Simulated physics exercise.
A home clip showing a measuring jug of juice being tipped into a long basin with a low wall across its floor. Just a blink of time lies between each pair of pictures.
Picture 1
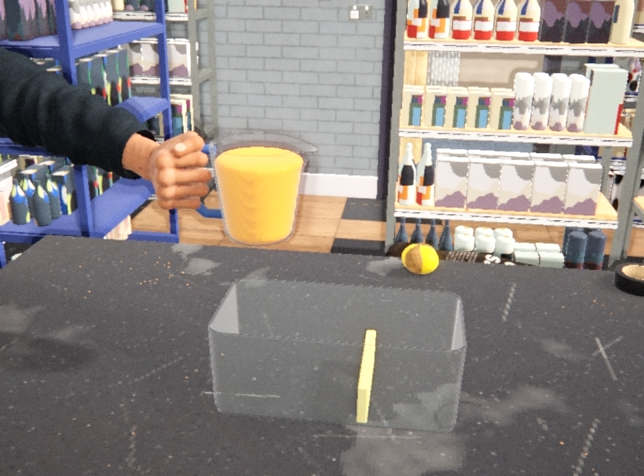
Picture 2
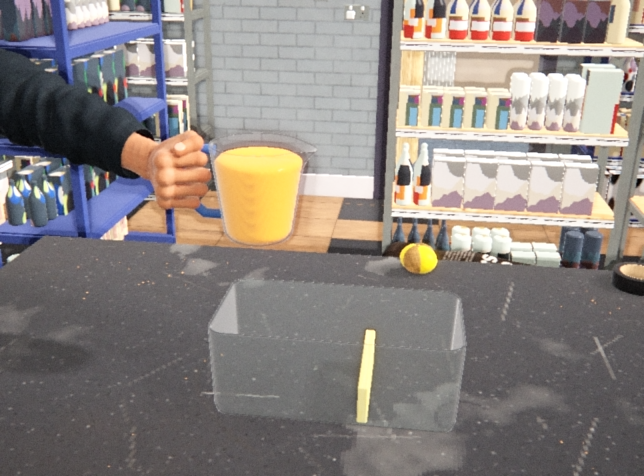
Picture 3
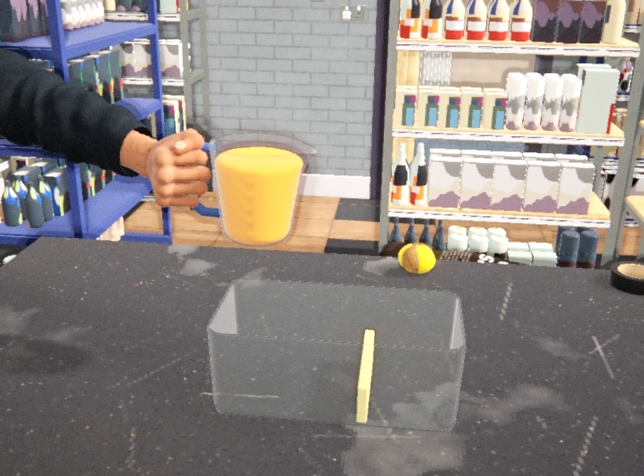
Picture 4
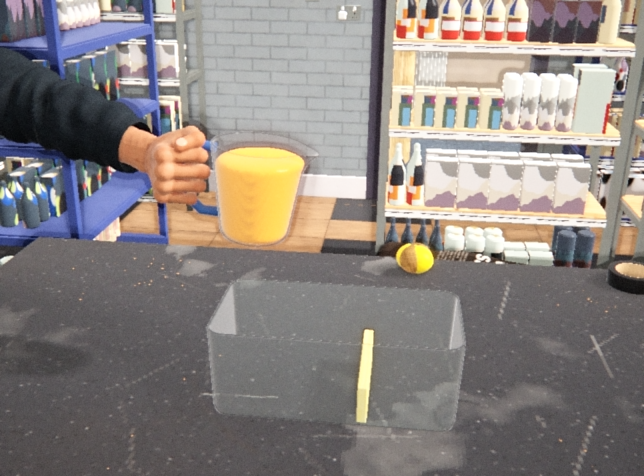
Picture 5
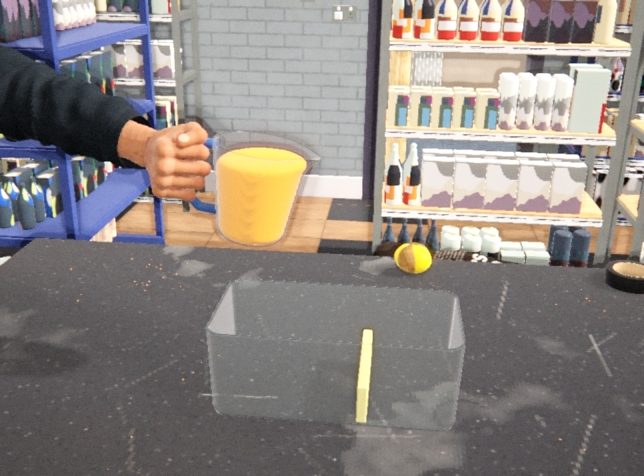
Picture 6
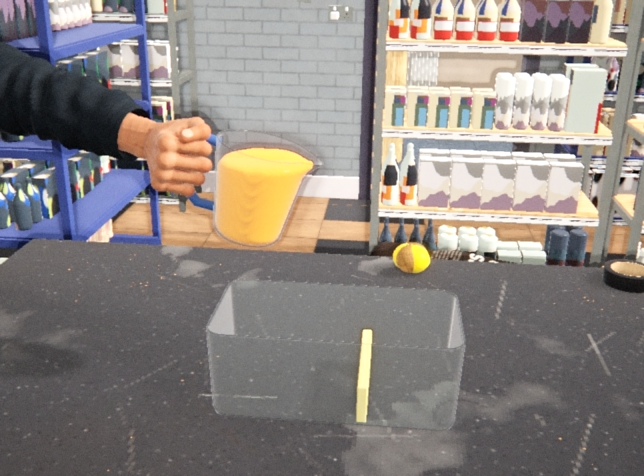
An arm in a dark sleeve reaches in from the left, holding a clear jug of orange juice by its blue handle, seen from slightly above a speckled black counter in a shop-like room. Below sits a long transparent basin with a low yellow wall inside, a yellow ball behind it. The hand gradually tilts the jug slightly rightward, while the background shifts slightly left.
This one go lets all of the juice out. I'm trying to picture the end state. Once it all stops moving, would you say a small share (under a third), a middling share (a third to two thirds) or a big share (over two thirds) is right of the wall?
A middling share, a third to two thirds.
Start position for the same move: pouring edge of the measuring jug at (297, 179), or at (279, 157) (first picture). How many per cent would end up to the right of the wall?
Near 10 per cent for the first start, near 5 per cent for the second.
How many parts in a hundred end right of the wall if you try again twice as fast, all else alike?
Near 30 in a hundred.
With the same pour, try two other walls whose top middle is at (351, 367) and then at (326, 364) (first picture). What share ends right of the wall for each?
75 per cent first, then 95 per cent.
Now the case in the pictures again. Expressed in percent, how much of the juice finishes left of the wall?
40 in a hundred.
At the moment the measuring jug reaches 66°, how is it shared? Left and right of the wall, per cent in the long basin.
Left side: 0 in a hundred; right side: 10 in a hundred.
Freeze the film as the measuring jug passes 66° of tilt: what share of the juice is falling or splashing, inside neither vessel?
About 20 per cent.
A moment on, the measuring jug is tipped part way and 70 per cent is still to pour, 1 is left of the wall and 10 right of it.
Next, the measuring jug is tipped right over and 13 per cent is still to pour, 19 is left of the wall and 53 right of it.
Then the measuring jug is tipped right over and 0 per cent is still to pour, 42 is left of the wall and 56 right of it.
Later the measuring jug is tipped right over and 0 per cent is still to pour, 42 is left of the wall and 56 right of it.
In the end 42 per cent lies left of the wall, 56 right of it and 1 outside.
